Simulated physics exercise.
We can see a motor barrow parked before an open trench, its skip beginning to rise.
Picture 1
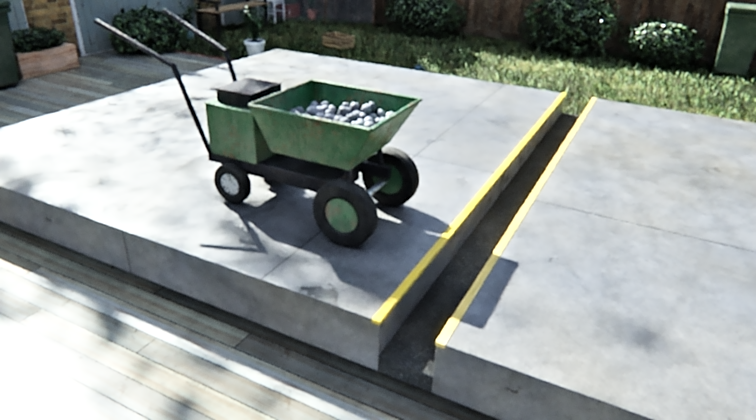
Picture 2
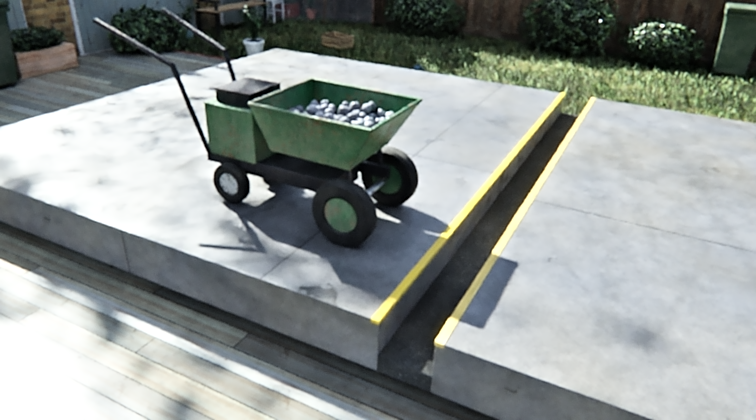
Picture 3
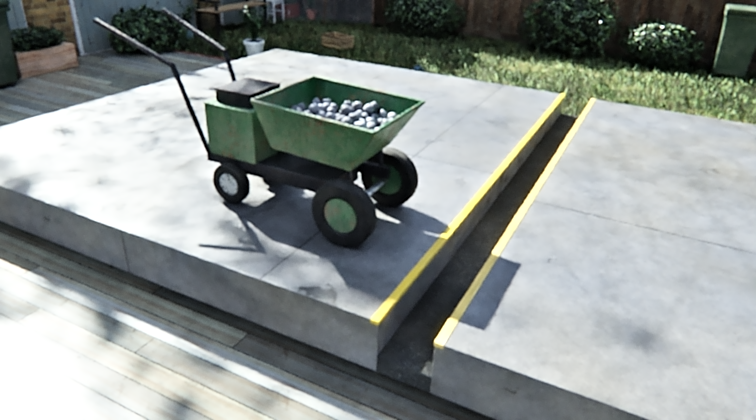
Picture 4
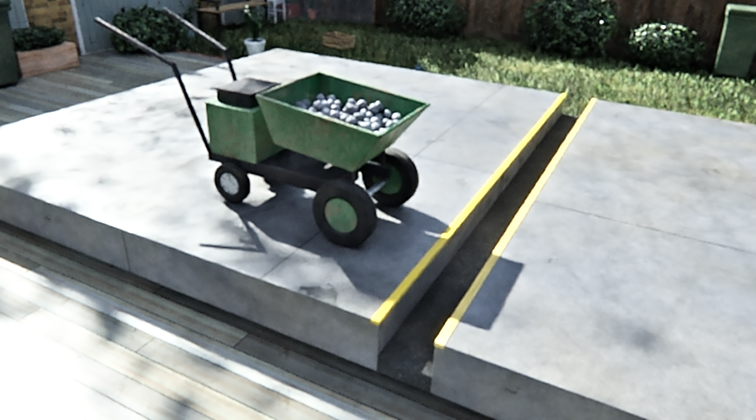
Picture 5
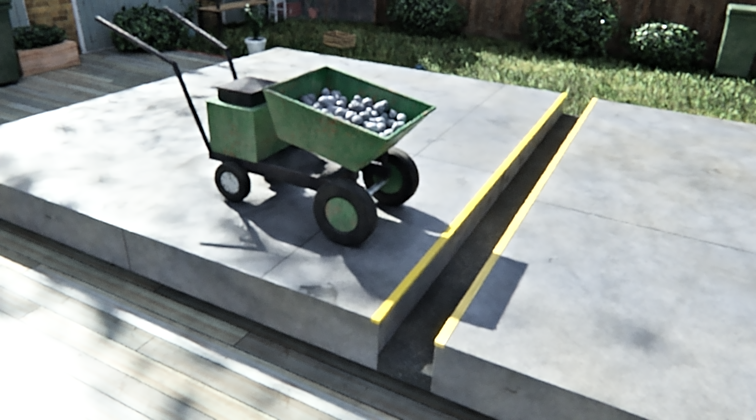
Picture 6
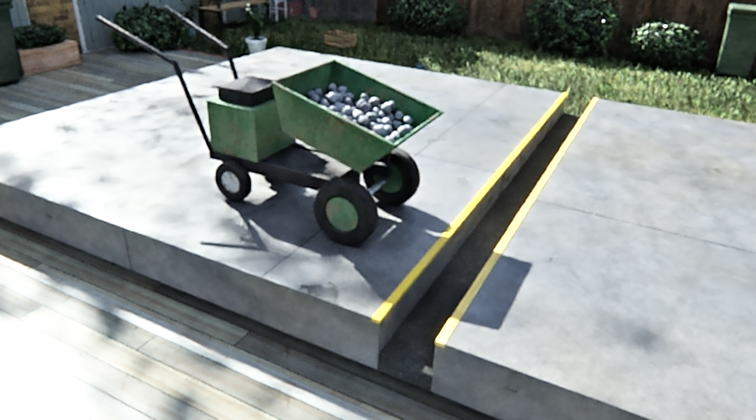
A green motor barrow's skip, loaded with rounded grey cobbles, sits level at first, then tilts gradually forward to the right, its back rising while the wheels and camera stay still. The barrow stands left of centre on a pale concrete slab, its dark handles at left, before a narrow yellow-edged trench. The sunlit yard is seen from slightly above, with grass, shrubs and fencing behind.
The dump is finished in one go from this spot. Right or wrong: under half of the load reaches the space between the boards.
Wrong.
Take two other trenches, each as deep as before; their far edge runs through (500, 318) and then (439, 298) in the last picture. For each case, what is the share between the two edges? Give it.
In order: 100 per cent, then 50 per cent.
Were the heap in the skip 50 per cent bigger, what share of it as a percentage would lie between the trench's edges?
Near 80 per cent, give or take.
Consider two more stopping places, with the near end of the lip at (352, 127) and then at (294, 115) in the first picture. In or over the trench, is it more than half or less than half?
Try 1 - the lion's share; try 2 - short of half.
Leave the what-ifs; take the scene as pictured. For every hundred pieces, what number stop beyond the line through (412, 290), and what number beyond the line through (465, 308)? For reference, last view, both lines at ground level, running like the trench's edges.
Respectively 90 and 0 percent.
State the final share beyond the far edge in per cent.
5 %.
Just after the last frame, skip tipped steeply; every one in the skip.
A moment on, skip tipped right over; the larger part in the skip; roughly a quarter in or heaped over the trench; just a few beyond it; just a few falling.
Further on, skip tipped right over; about a tenth in the skip; the larger part in or heaped over the trench; about a tenth beyond it.
When it is over, skip tipped right over; almost all in or heaped over the trench; about a tenth beyond it.
